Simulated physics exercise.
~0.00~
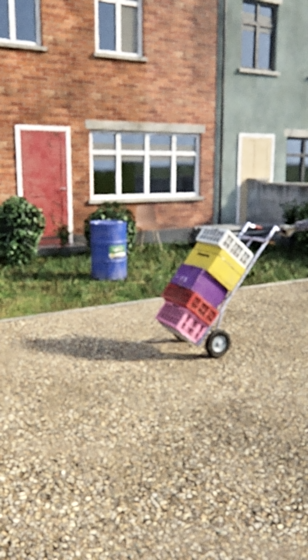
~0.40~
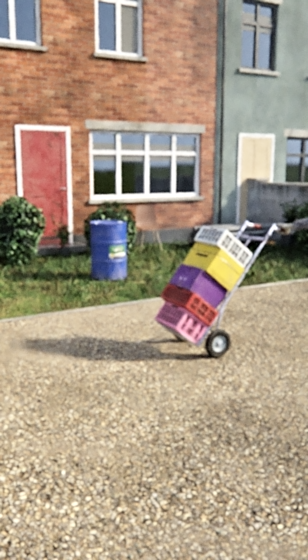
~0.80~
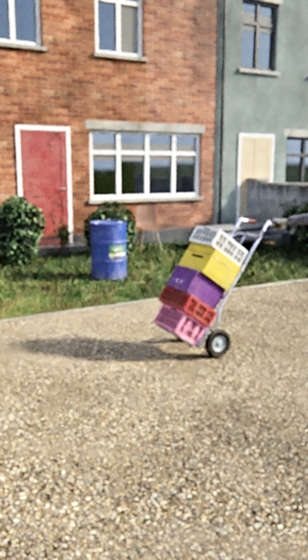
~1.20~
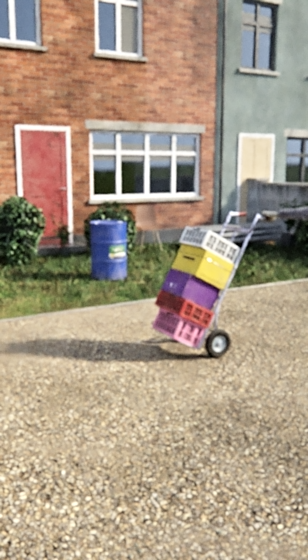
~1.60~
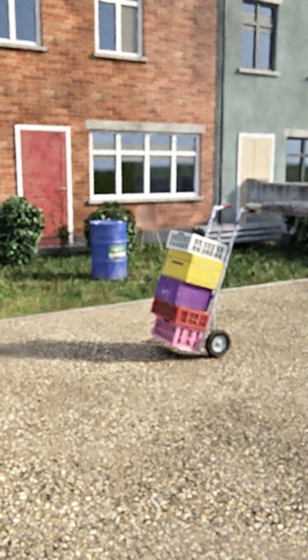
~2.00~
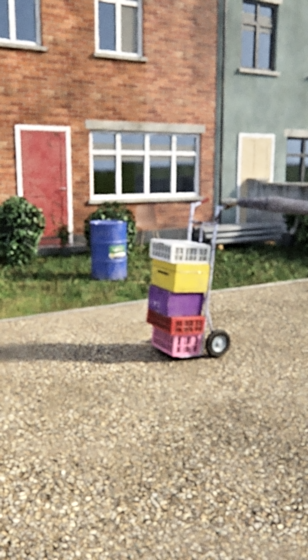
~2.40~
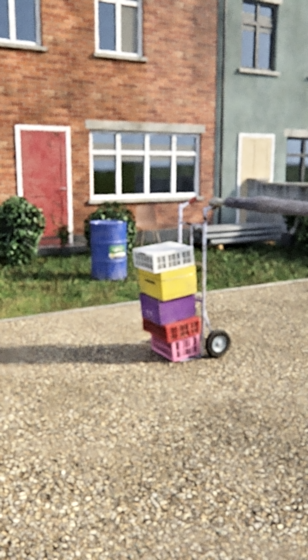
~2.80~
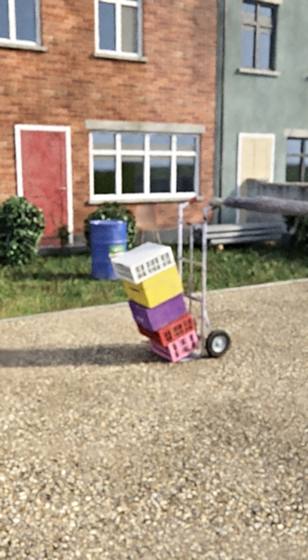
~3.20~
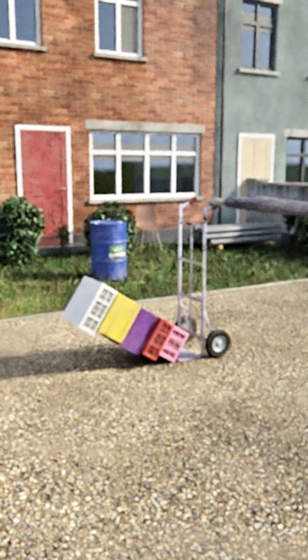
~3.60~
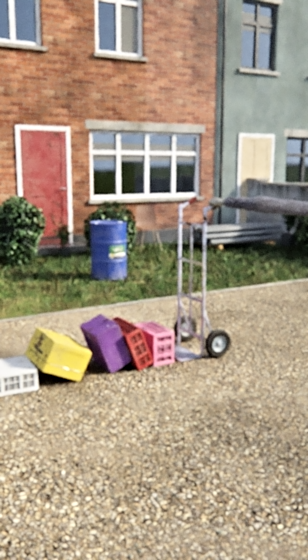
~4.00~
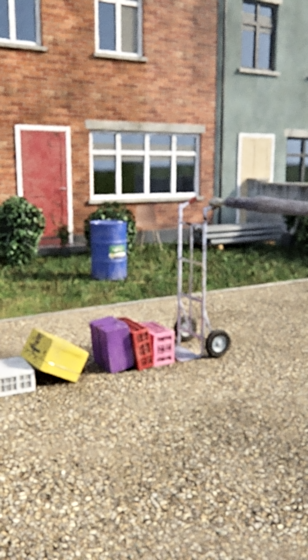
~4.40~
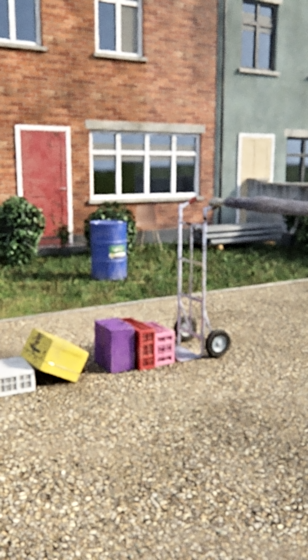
Outside terraced houses, a tilted hand truck swings upright and its stack of colourful crates topples left, ending strewn across the gravel.
